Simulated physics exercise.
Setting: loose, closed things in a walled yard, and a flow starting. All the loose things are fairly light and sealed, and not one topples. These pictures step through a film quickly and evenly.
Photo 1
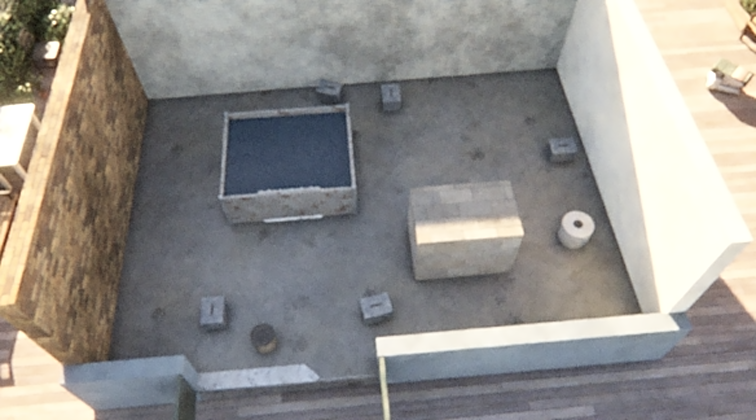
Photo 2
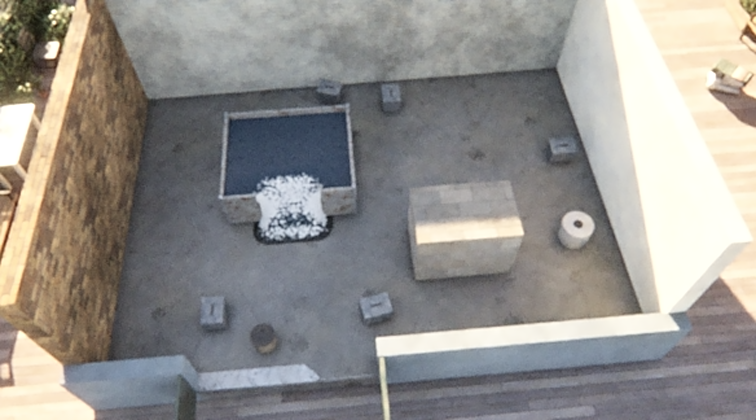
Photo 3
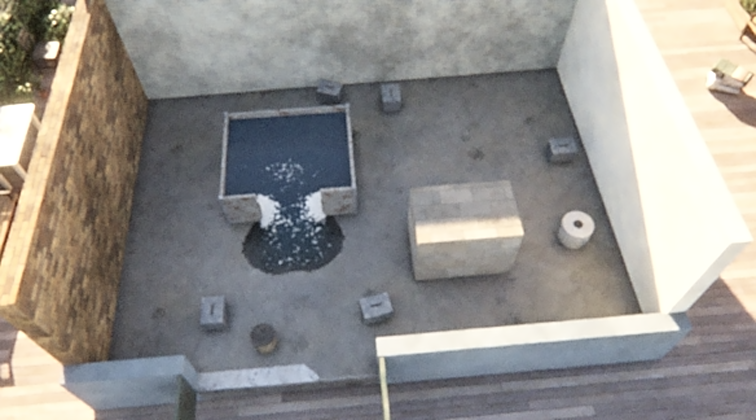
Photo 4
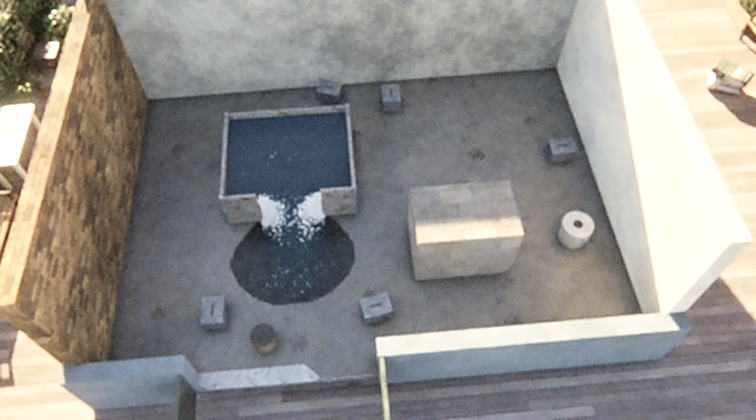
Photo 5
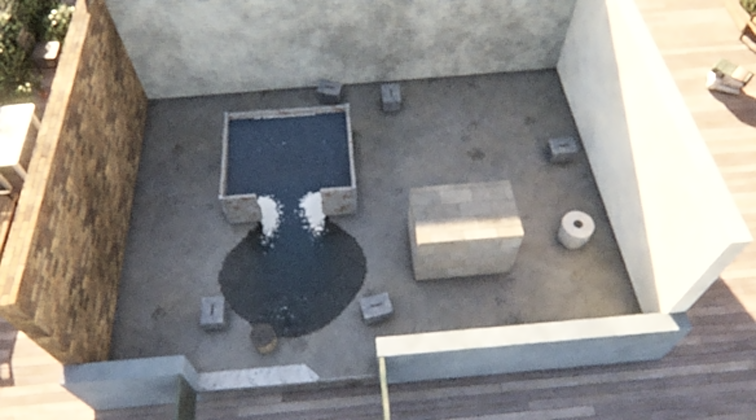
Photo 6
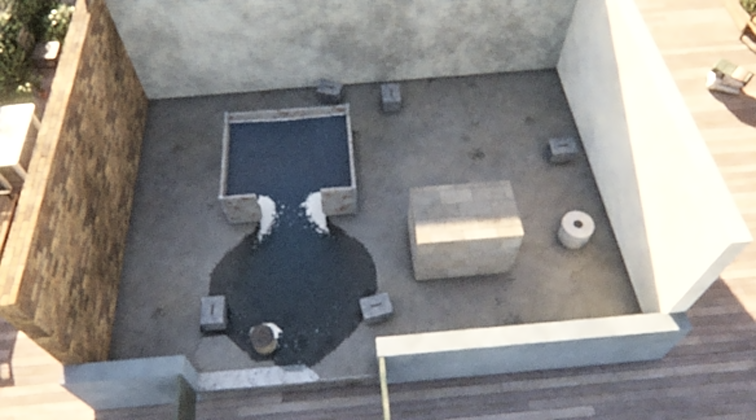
Dark water bursts from a gap in the stone tank and spreads across the yard floor.
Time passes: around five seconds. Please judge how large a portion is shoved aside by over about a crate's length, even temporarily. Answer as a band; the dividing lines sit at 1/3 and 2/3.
1/3 to 2/3.
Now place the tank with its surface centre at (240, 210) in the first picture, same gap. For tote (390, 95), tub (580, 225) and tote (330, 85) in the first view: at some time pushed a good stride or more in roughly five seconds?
Not far, Not far, Not far.
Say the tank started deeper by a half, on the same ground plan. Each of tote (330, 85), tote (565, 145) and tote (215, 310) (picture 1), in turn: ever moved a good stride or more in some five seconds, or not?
In the order you named them: Stayed within the threshold, stayed within the threshold, went past the threshold.
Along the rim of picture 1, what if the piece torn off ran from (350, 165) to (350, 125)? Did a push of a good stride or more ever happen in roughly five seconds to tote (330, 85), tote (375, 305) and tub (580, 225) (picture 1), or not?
Falls short, falls short, travels that far.
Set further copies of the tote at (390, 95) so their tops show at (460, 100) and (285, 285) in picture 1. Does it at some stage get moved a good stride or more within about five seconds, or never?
In order: Hardly budges, then shoved clear.
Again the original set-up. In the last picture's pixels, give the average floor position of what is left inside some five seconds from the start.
I'd say somewhere close to (420, 188).
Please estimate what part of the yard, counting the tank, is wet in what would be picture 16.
That works out to about 35 in a hundred.
A moment on, 1 of 7 are well off their spots; 0 afloat.
Next, 3 of 7 are well off their spots; 0 afloat.
Later, 3 of 7 are well off their spots; 0 afloat.
In the end, 3 of 7 are well off their spots, and 3 have been at some point; 0 afloat.
